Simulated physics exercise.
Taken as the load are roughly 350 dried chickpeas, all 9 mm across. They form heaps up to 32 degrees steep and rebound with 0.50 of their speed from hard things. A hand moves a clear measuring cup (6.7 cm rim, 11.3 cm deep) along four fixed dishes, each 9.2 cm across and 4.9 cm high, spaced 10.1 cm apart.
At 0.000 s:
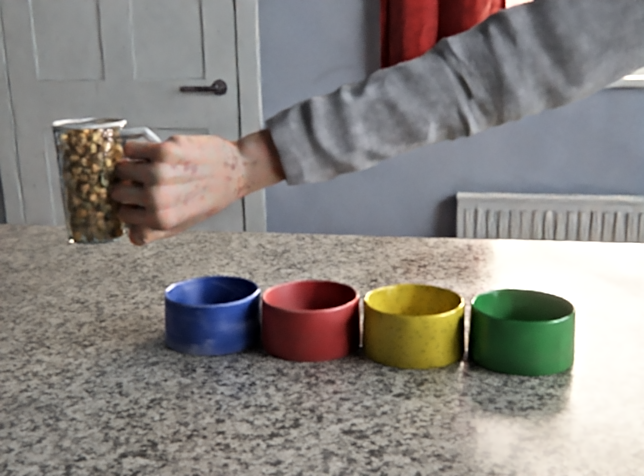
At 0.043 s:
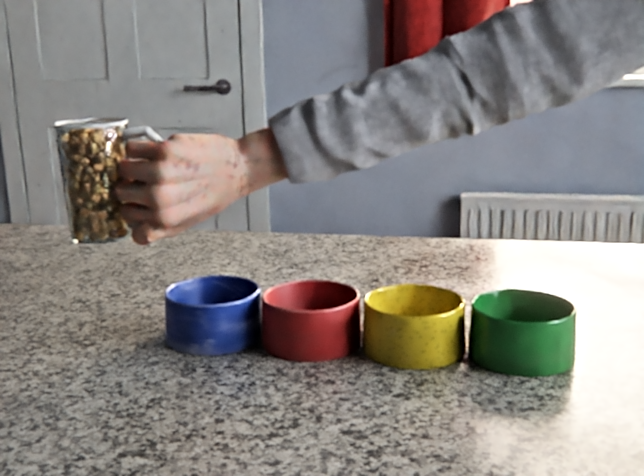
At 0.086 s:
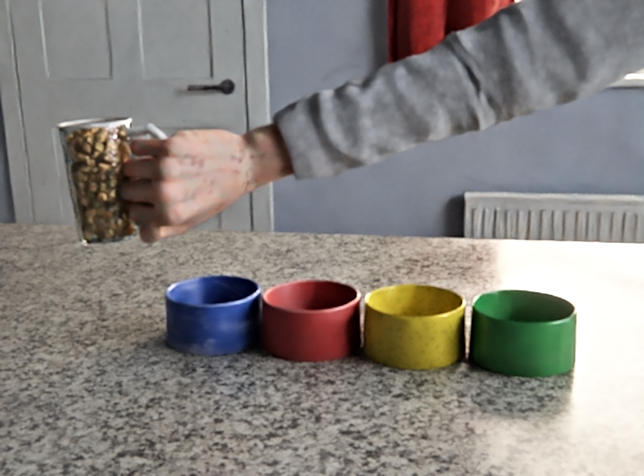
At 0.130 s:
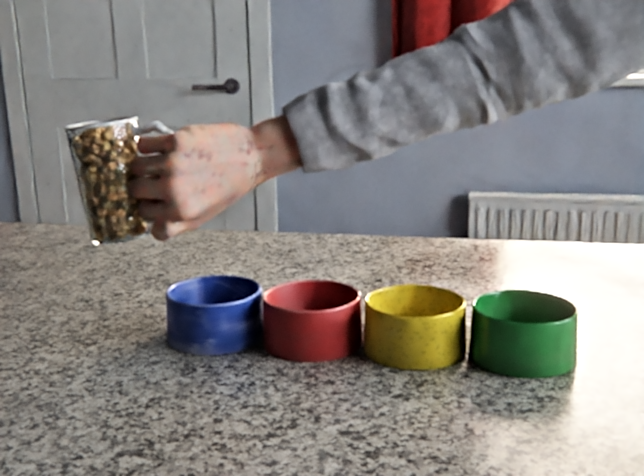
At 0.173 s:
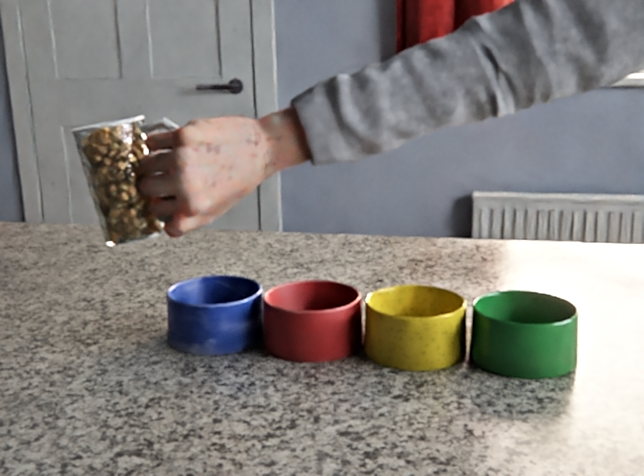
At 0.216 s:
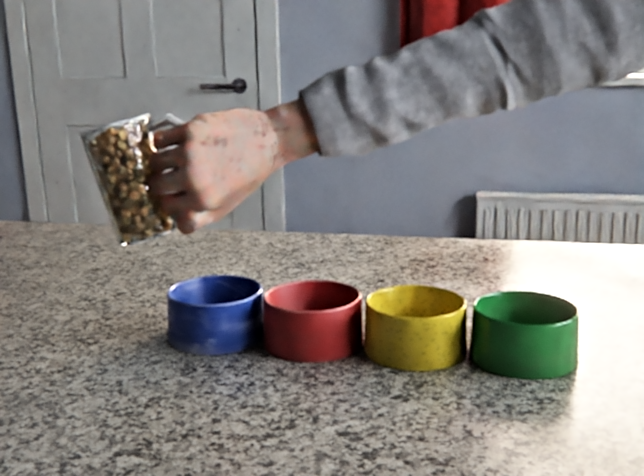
A hand moves a clear cup of dried chickpeas slightly right while gradually tilting it.
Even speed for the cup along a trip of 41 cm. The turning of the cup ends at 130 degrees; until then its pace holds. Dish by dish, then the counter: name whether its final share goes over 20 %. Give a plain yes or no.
Red dish - yes, blue dish - no, green dish - no, yellow dish - yes, counter - no.
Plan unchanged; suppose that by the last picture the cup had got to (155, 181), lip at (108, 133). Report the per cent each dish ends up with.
In the end red holds 0, blue holds 0, green holds 0, yellow holds 90.
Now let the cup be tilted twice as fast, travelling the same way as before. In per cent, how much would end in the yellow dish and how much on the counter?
Then the yellow dish would get 0 and the counter 10.
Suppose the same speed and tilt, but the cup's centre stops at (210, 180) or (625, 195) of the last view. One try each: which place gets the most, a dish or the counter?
I'd expect counter to win the first try and yellow the second.
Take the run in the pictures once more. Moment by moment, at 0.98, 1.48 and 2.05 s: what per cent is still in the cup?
One after the other: 100, 50, 0 in a hundred.
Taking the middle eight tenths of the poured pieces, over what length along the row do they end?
Roughly 13 centimetres.
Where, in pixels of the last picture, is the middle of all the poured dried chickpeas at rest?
Look around (387, 331) in the last picture.
Then, at 0.98 s, tilt 83 degrees; cup holds 100 %.
After 1.48 s, tilt 128 degrees; cup holds 50 %, red 30 %, yellow 5 %.
After 2.05 s, tilt 130 degrees; cup holds 0 %, red 35 %, yellow 55 %.
By 2.3 s all is still; red 35 %, blue 0 %, green 0 %, yellow 55 %, counter 10 %.
